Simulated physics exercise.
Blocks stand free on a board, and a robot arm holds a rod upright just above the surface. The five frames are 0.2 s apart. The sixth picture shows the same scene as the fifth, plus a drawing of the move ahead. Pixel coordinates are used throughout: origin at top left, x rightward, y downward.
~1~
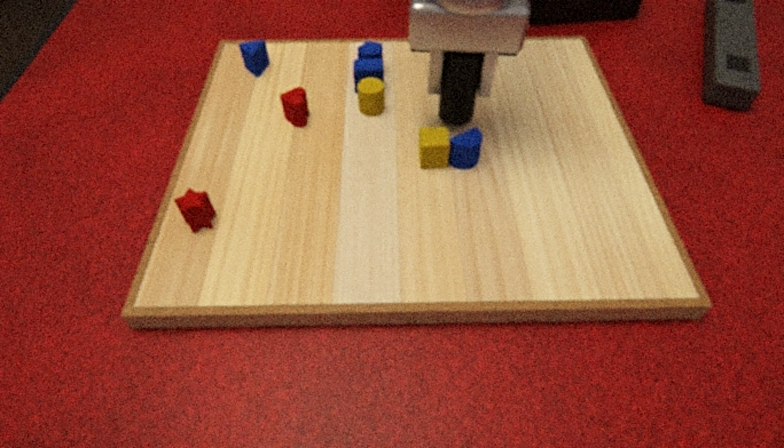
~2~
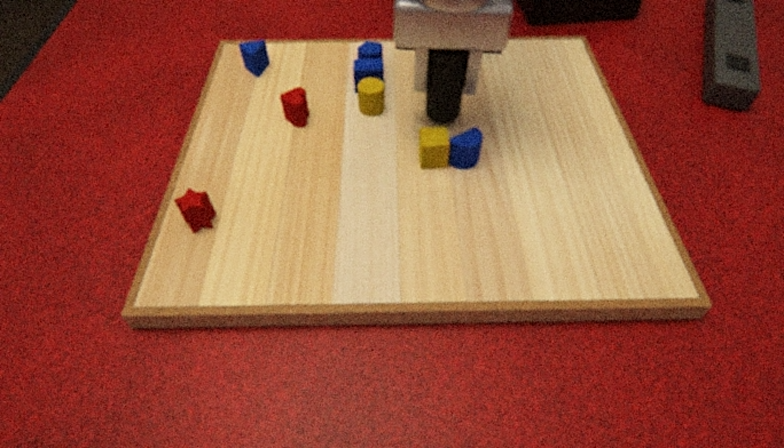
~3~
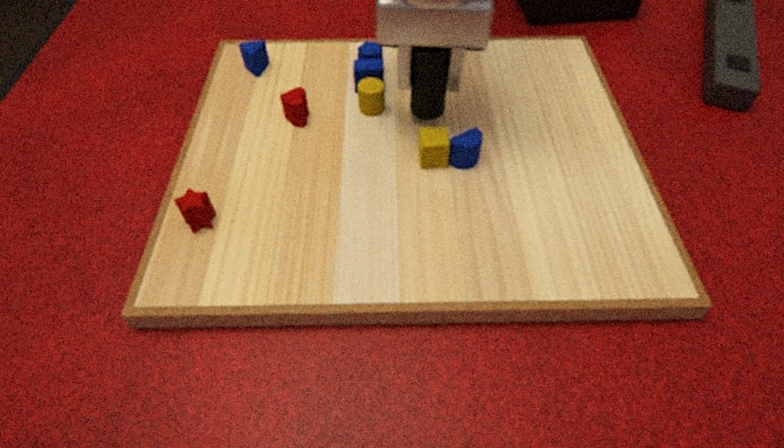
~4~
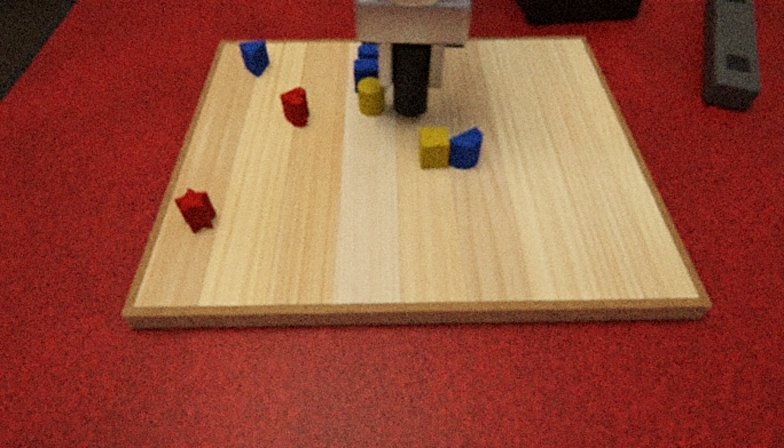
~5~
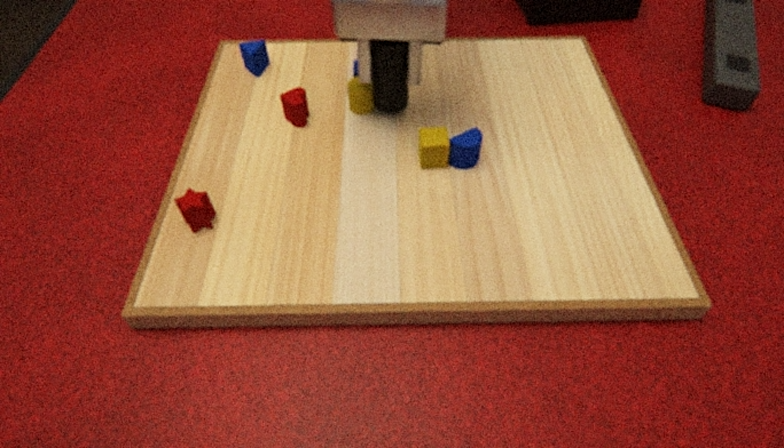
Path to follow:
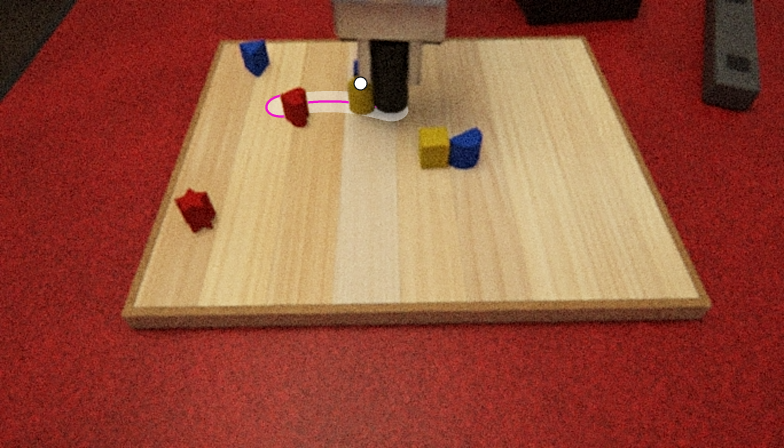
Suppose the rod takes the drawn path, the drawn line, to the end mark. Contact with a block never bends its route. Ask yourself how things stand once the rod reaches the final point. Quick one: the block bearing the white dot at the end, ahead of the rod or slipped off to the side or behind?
The rod keeps it before itself.
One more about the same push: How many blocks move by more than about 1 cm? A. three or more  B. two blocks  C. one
That would be B.
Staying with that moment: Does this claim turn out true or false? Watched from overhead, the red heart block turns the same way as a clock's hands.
This is false.
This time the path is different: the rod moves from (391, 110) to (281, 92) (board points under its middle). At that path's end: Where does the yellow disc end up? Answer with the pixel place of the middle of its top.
(246, 76)
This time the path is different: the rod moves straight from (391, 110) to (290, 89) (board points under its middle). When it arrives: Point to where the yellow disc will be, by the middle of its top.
Just about (261, 78).
The drawn path runs from (391, 110) over (356, 103) and (320, 102) to (283, 106); the dot is on the yellow disc.
What follows on the original path. One third of the way, rod (355, 96); yellow disc (323, 79).
Two thirds of the way, rod (318, 94); red heart block (290, 96), turned 25° anticlockwise; yellow disc (285, 79).
At the end, rod (282, 98); red heart block (279, 100), turned 95° anticlockwise; yellow disc (248, 80); blue rectangular block not moved.
